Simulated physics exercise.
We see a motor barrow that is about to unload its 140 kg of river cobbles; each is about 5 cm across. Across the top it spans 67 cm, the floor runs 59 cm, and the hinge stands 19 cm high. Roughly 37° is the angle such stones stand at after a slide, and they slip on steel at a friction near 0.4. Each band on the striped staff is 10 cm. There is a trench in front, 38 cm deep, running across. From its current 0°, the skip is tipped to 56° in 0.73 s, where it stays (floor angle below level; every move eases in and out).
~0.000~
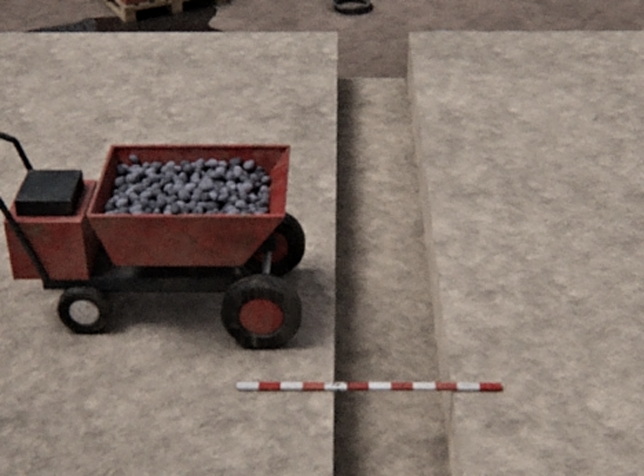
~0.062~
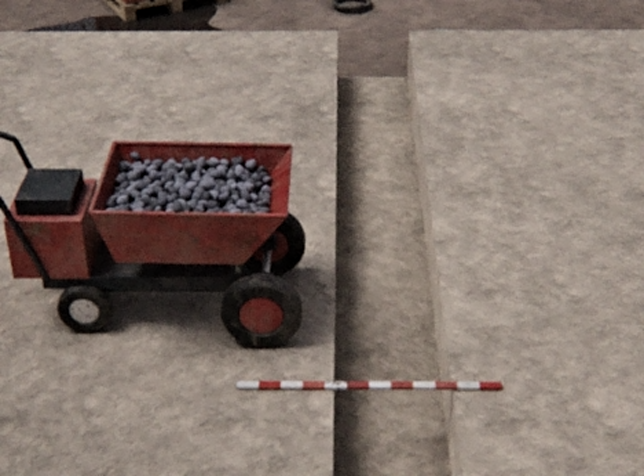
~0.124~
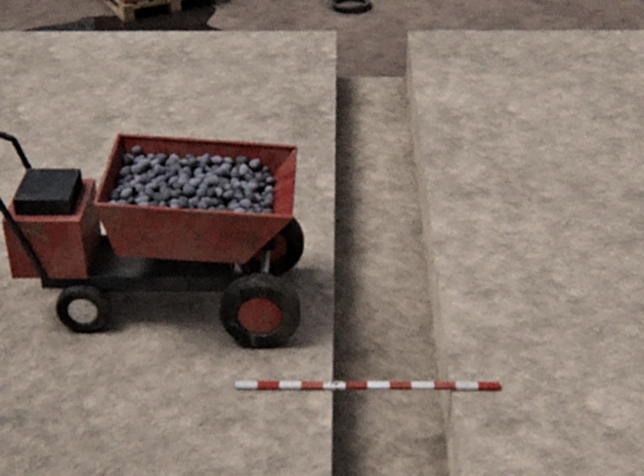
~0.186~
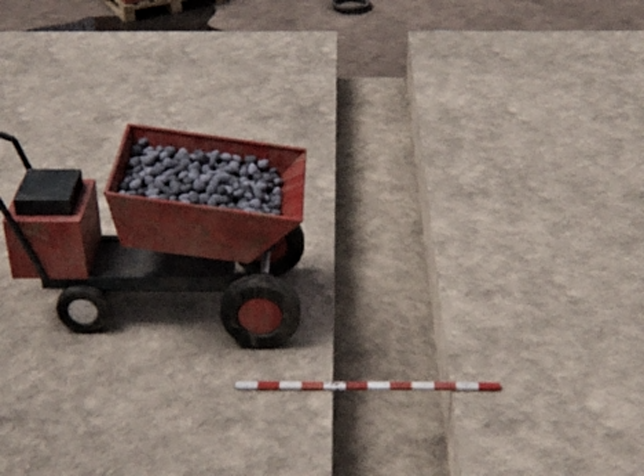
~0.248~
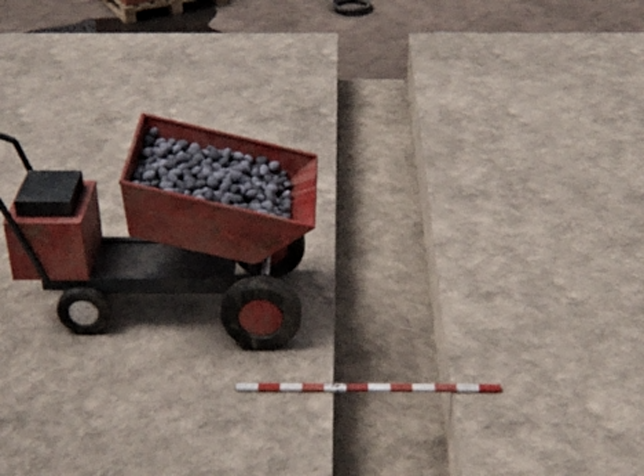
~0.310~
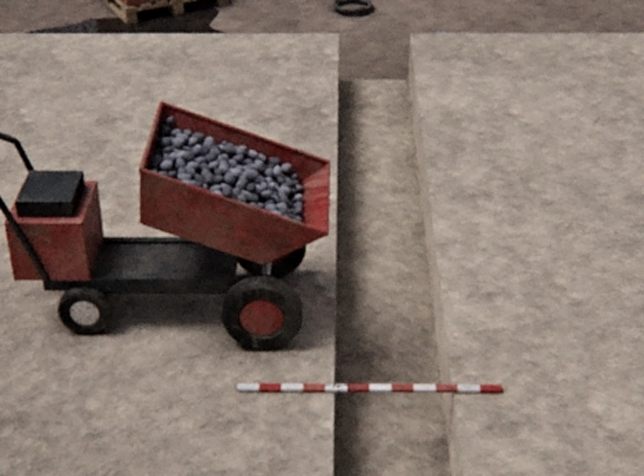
Red skip of a motor barrow loaded with grey cobbles tilting steadily down to the right beside a trench, wheels staying still.
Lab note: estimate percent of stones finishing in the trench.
Approx. 38 %.
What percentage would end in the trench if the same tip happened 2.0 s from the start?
Estimate: About 40 %.
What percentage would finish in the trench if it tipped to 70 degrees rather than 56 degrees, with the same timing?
Near 70 per cent then.
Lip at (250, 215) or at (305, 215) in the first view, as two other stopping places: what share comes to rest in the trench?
50 %, then 30 %.
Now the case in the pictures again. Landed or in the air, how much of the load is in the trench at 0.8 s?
At that moment: Approx. 10 %.
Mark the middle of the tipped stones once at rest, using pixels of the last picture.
Somewhere near pixel (422, 360).
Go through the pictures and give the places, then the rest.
In the first frame, the skip is at 0°, its lip at (284, 217); the top of the load is at (179, 180).
In the second frame, lip at (286, 216), floor tilted 1°, highest stones at (167, 174); the stones move at 0.3 m/s on average.
In the third frame, the skip is at 4°, its lip at (292, 218); the top of the load is at (165, 170); the stones move at 0.6 m/s on average.
In the fourth frame, lip at (302, 221), floor tilted 9°, highest stones at (161, 160); the stones move at 0.8 m/s on average.
In the fifth frame, the skip is at 15°, its lip at (314, 227); the top of the load is at (157, 151); the stones move at 1.0 m/s on average.
In the sixth frame, lip at (328, 234), floor tilted 22°, highest stones at (170, 139); the stones move at 1.1 m/s on average.
After 0.6 s the floor is at 47°; 100 % in the skip; the foremost stones are at (337, 241).
After 0.8 s the floor is at 56°; 92 % in the skip, 8 % in the trench; the foremost stones are at (424, 272).
After 1.2 s the floor is at 56°; 62 % in the skip, 25 % in the trench, 14 % past the trench; the foremost stones are at (531, 327).
After 3.1 s the floor is at 56°; 47 % in the skip, 38 % in the trench, 14 % past the trench; the foremost stones are past the picture's edge.
